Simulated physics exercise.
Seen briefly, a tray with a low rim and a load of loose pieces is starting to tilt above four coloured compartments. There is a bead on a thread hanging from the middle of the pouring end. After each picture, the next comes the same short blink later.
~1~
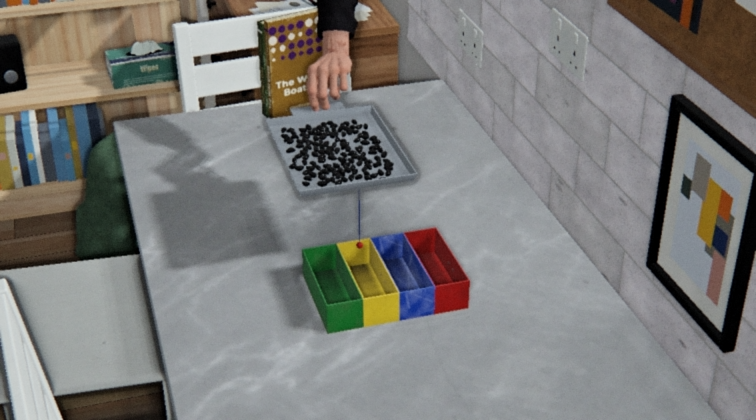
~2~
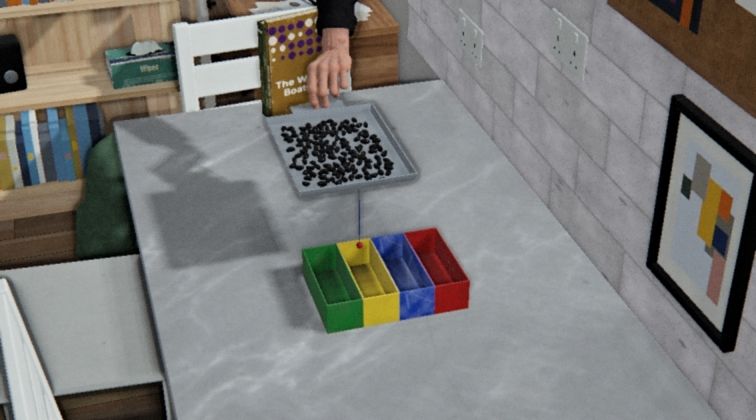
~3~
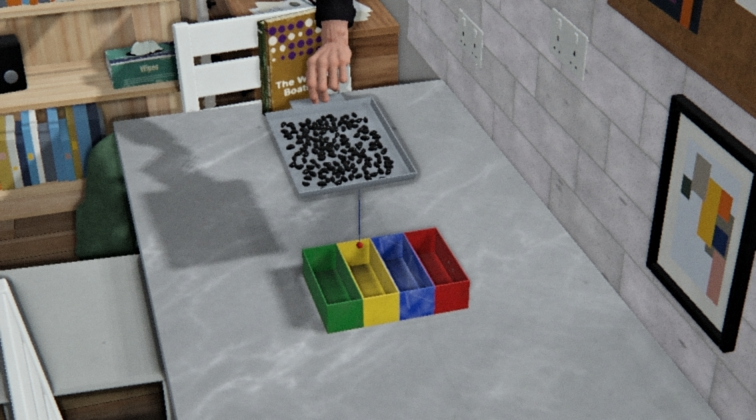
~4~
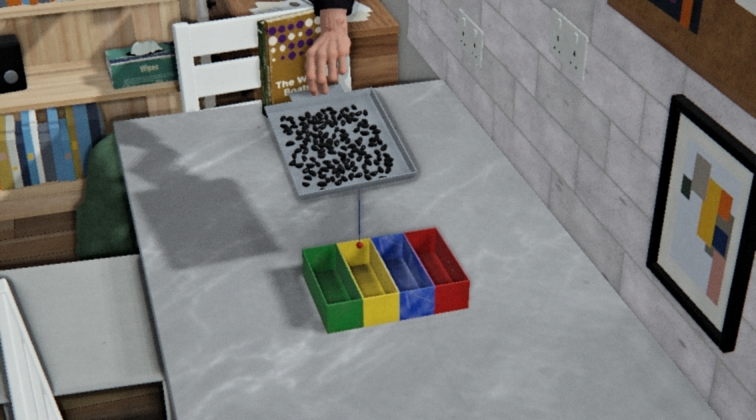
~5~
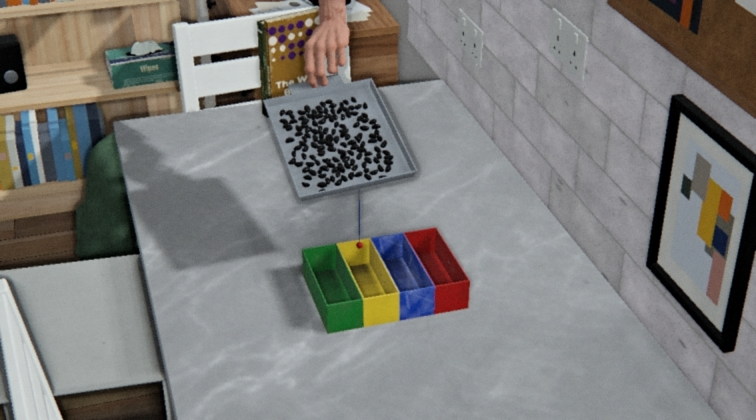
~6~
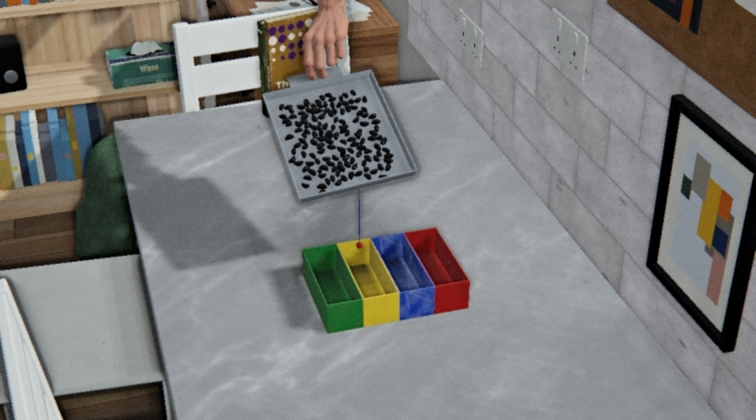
A grey tray of black beans, held by a hand at its far edge, starts level above green, yellow, blue and red compartments, then tilts gradually toward its near left corner while a red bead hangs on a thread.
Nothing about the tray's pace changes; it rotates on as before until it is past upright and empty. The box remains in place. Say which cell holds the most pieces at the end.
At the end the green cell holds the most.
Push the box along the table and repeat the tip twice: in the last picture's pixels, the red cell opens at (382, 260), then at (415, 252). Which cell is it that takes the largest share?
The first time the cell in yellow comes out on top, the second time green.
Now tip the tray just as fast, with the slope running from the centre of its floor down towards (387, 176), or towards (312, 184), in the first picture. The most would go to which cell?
Well, with the first heading it's the cell in blue, and with the second it's the cell in green.
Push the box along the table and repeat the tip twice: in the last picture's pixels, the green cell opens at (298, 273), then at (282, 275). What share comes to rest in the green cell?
You'd end up with around 50 per cent and then around 20 per cent.
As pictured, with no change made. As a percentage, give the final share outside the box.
Close to 40 percent, I reckon.
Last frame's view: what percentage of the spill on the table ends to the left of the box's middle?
Roughly 100 in a hundred.
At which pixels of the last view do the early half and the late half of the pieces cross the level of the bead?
Initially about (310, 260); subsequently about (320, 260).
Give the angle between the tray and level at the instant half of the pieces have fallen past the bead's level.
105° or so.
Shortly afterwards, tray tipped steeply; the whole lot on the tray.
Next, tray tipped right over; all but a few on the tray; only a few in the green cell; only a few falling or outside the box.
Some moments later, tray tipped past a quarter turn; near half in the green cell; a little in the yellow cell; only a few in the blue cell; near a third falling or outside the box.
In the end, tray tipped past a quarter turn; near half in the green cell; a little in the yellow cell; only a few in the blue cell; none at all in the red cell; near a third outside the box.
